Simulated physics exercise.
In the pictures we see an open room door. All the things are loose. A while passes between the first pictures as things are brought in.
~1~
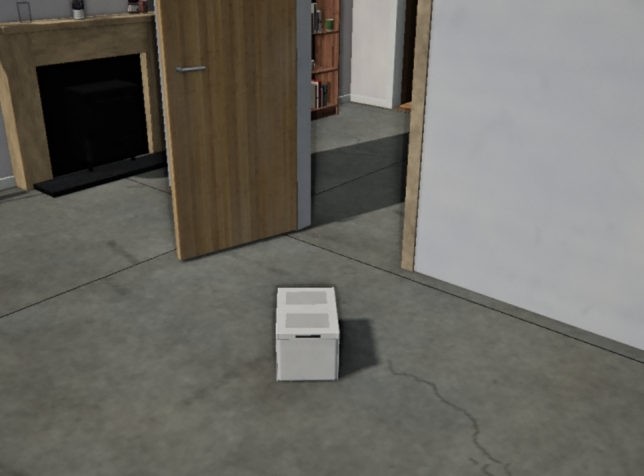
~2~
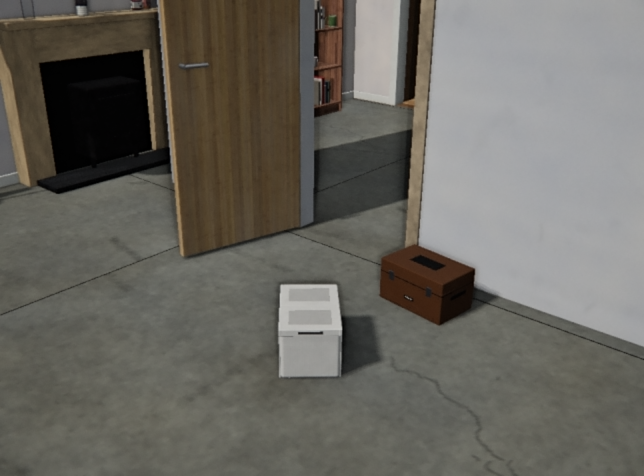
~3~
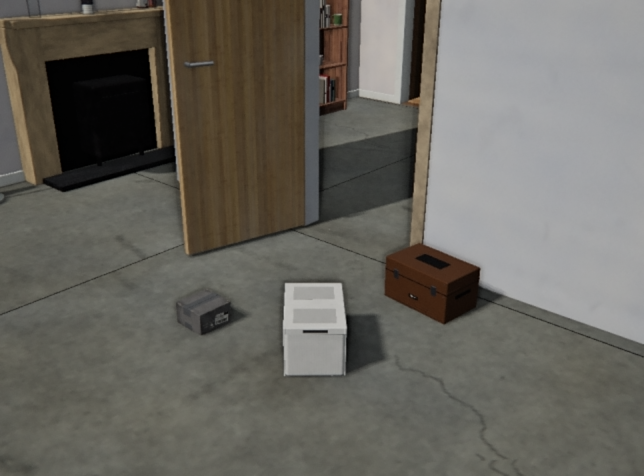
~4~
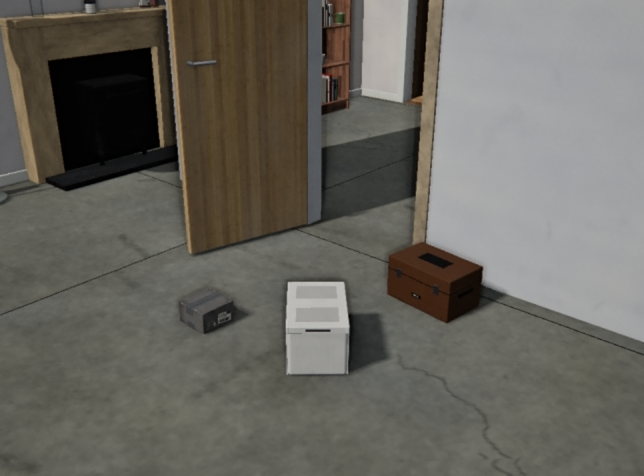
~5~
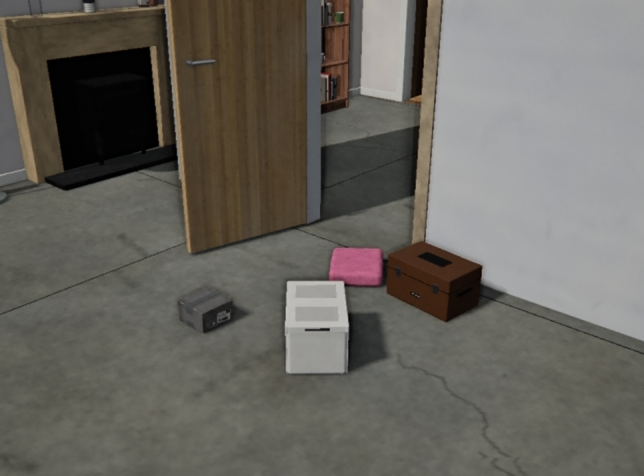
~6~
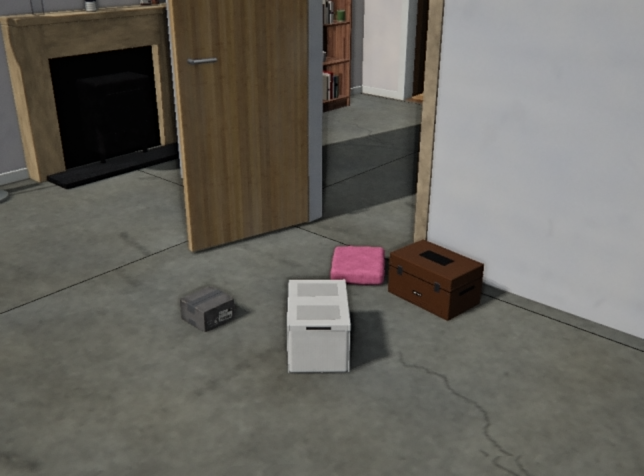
In a room with an open door, a toolbox, parcel and cushion appear around a white tote.
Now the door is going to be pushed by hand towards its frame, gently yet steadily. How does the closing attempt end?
It ends with the door stuck open.
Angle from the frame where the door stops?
The answer is roughly 20°.
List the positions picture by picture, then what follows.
In the first frame, door wide open and still.
In the second frame, door wide open and still; brown toolbox (426, 283).
In the third frame, door wide open and still; white tote (314, 329); brown toolbox (431, 282).
In the fourth frame, door wide open and still; grey parcel (207, 311); white tote (317, 327).
In the fifth frame, door wide open and still; brown toolbox (433, 280); grey parcel (206, 310).
In the sixth frame, door wide open and still; pink cushion (358, 265); white tote (318, 325).
Then, 0.90 s past the last view, open by 59°.
Then, 1.20 s past the last view, open by 33°; pink cushion displaced a little near (372, 264).
Finally, open by 21°; moved from the start, pink cushion; the other 3 still in place. Final places as the last picture's camera would see them, pink cushion near (392, 256).
